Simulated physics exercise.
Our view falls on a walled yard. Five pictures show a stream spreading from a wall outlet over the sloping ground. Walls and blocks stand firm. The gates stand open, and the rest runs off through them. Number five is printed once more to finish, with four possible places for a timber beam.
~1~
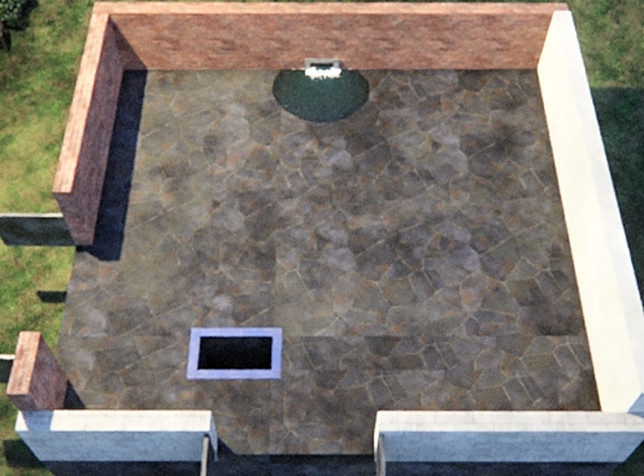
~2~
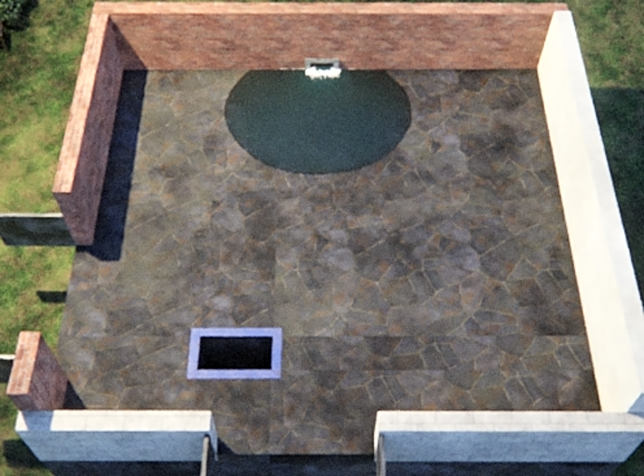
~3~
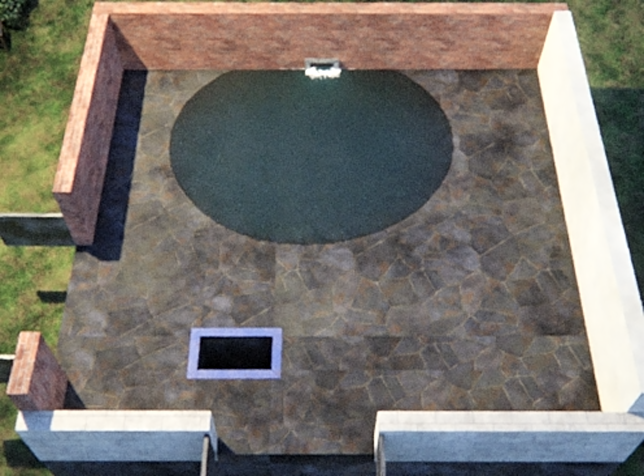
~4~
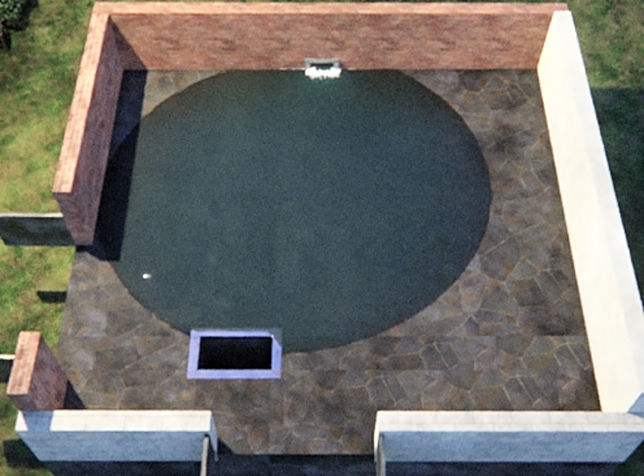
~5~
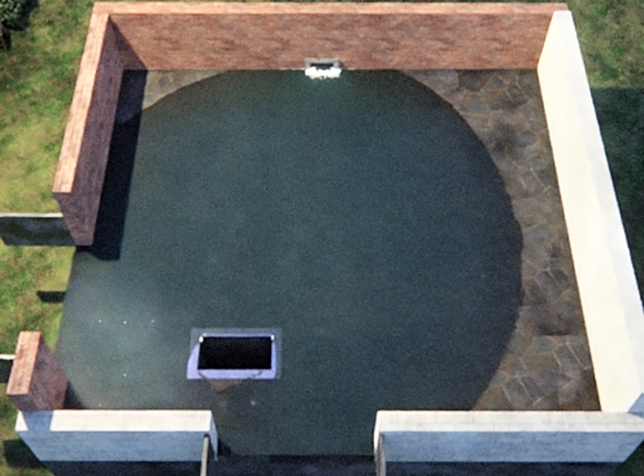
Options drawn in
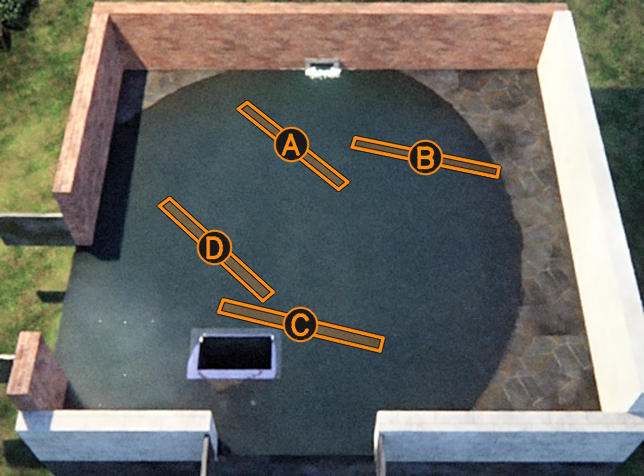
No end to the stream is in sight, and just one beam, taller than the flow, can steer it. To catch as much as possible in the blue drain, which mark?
B works best here.
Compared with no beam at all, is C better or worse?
Worse.
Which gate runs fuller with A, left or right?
The right gate.
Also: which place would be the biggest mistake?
Here it is place D.
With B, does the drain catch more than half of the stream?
No, it does not.
In orange, A from (242, 105) to (343, 185); B from (353, 142) to (498, 172); C from (220, 305) to (381, 344); D from (164, 202) to (268, 296).
With A, about 22 % of the stream goes into the blue drain, about 78 % out by the gates.
With B, about 30 % of the stream goes into the blue drain, about 69 % out by the gates.
With C, about 20 % of the stream goes into the blue drain, about 80 % out by the gates.
With D, about 11 % of the stream goes into the blue drain, about 88 % out by the gates.
